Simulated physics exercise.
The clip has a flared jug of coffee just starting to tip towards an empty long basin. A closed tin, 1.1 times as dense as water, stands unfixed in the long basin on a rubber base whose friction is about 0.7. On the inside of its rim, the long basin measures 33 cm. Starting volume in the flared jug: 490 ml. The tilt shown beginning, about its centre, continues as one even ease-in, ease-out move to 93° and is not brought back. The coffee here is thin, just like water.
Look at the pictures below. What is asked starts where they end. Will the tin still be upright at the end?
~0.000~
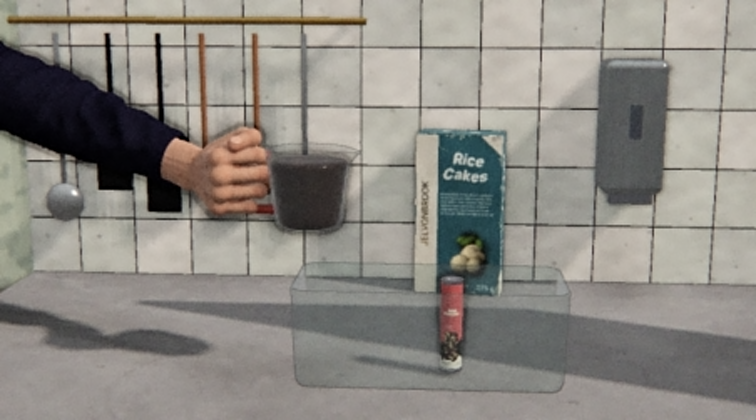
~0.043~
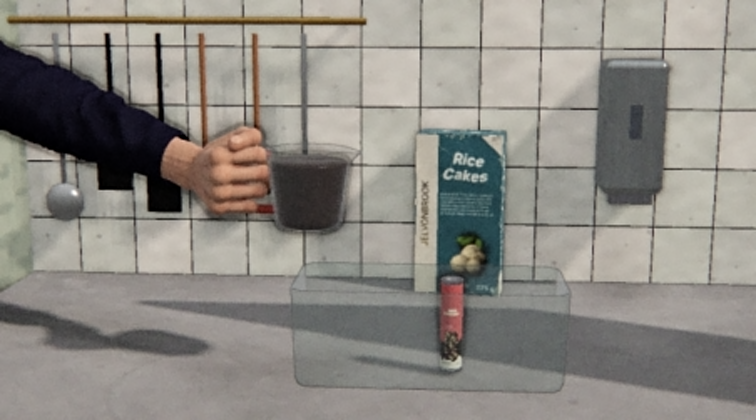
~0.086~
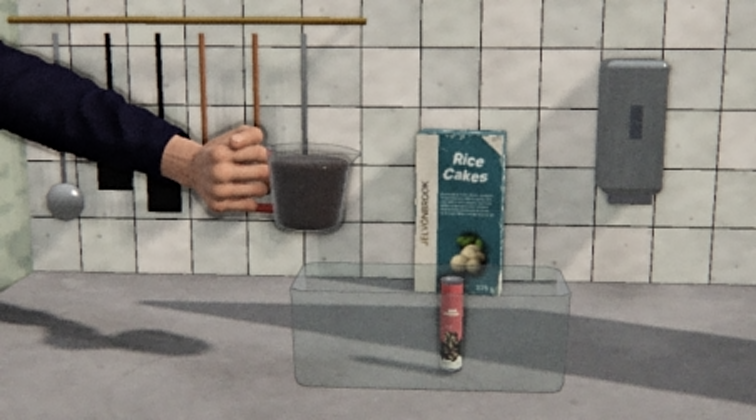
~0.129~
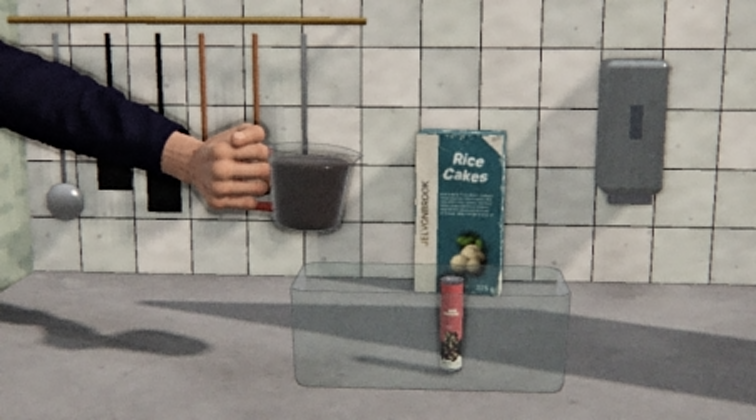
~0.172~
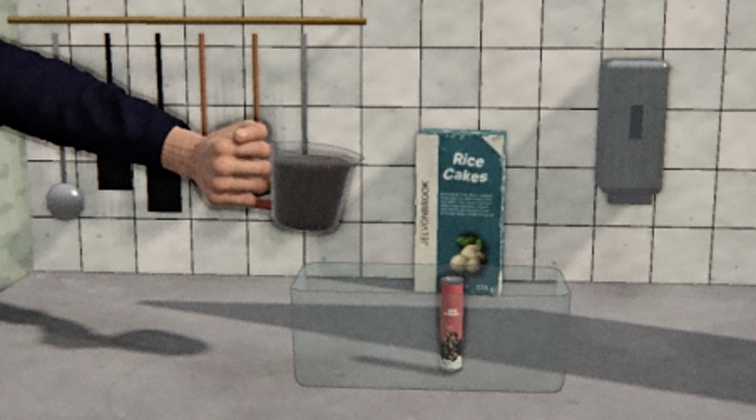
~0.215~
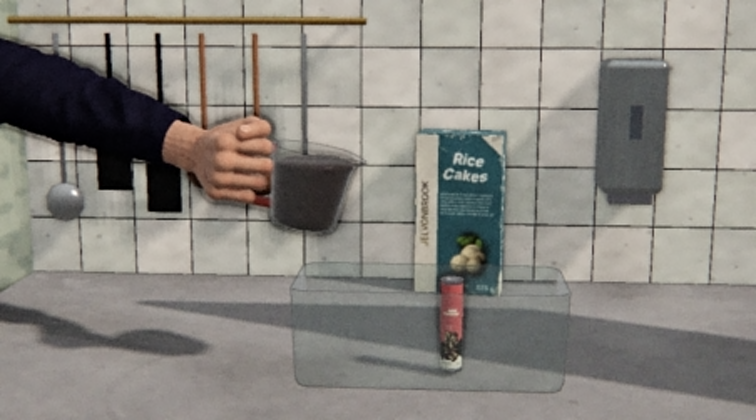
Most likely it will not capsize.
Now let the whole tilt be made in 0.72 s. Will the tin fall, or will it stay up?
The tin remains upright.
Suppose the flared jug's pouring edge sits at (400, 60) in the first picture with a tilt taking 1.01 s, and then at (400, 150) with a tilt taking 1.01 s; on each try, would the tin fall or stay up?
In the first try it remains standing; in the second it comes down.
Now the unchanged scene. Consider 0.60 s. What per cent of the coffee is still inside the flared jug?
Some 76 % of it is still there.
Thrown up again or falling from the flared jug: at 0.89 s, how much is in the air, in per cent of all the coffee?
Around 16 per cent of the liquid is in flight.
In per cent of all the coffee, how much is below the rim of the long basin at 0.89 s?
About 58 per cent.
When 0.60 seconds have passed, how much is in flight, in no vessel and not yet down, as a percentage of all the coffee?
It comes to about 18 percent.
Then, 0.60 s in, the tilt is 60° and 76 per cent is still to pour; the tin stands where it began.
Then, 0.89 s in, the tilt is 90° and 26 per cent is still to pour; the tin stands where it began.
Then, 1.19 s in, the tilt is 93° and 3 per cent is still to pour; the tin stands where it began.
Then, 1.51 s in, the tilt is 93° and 0 per cent is still to pour; the tin stands where it began.
Finally, the tin stands where it began.
